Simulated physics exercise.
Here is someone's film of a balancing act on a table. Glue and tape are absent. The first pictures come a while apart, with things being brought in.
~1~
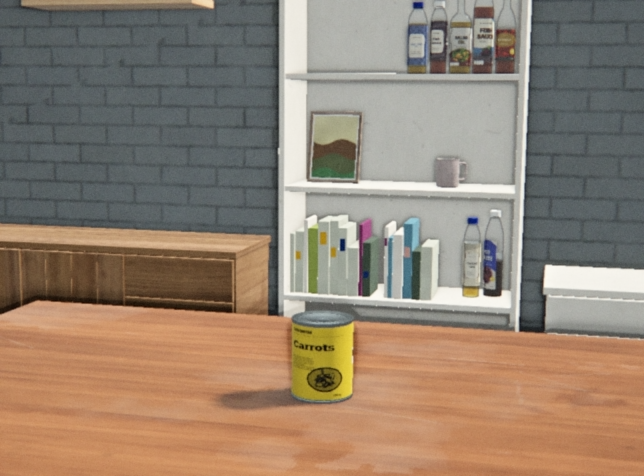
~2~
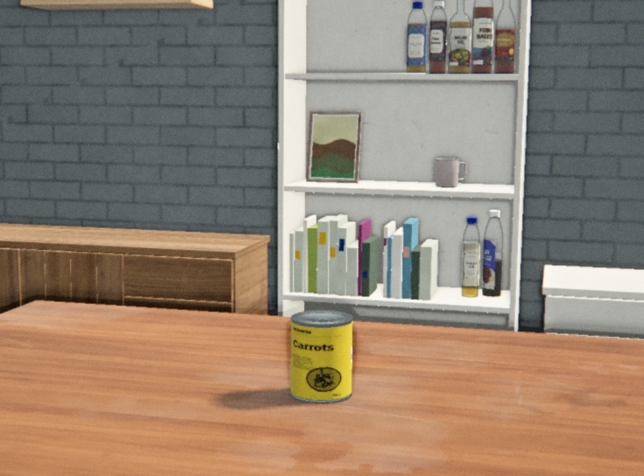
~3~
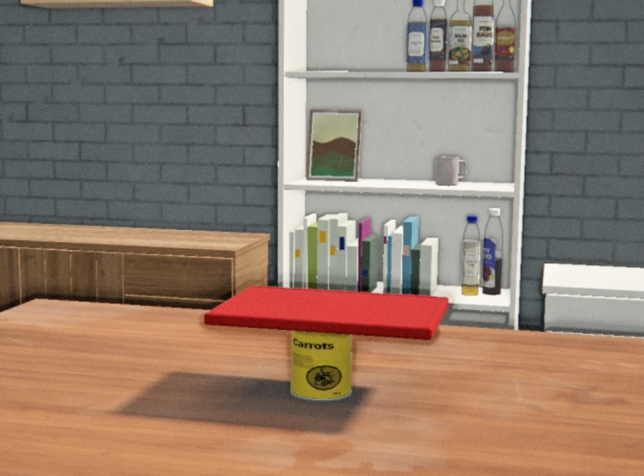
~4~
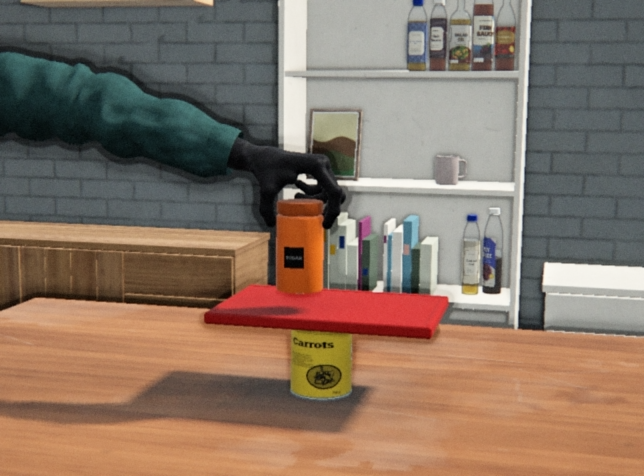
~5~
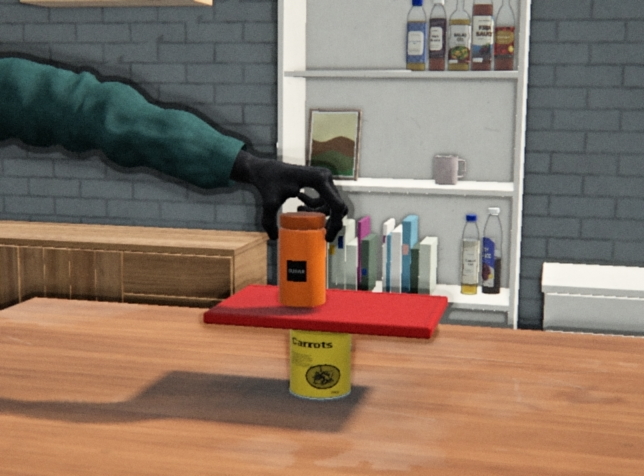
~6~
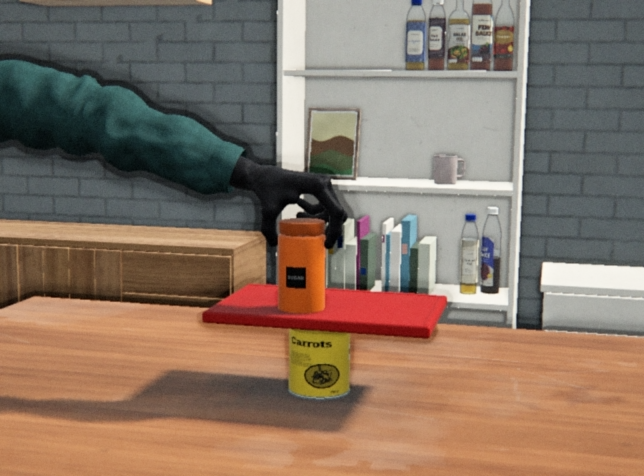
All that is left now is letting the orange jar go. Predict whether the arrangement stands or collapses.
It stands.
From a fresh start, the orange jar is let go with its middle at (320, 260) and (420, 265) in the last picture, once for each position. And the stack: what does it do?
First try: Stands; second try: Topples.
Then, 0.30 s past the last view, nothing moves.
Then, 0.70 s past the last view, orange jar resting near (302, 266).
Finally, all 3 still in place. Final places as the last picture's camera would see them, orange jar near (302, 266). The stack holds.
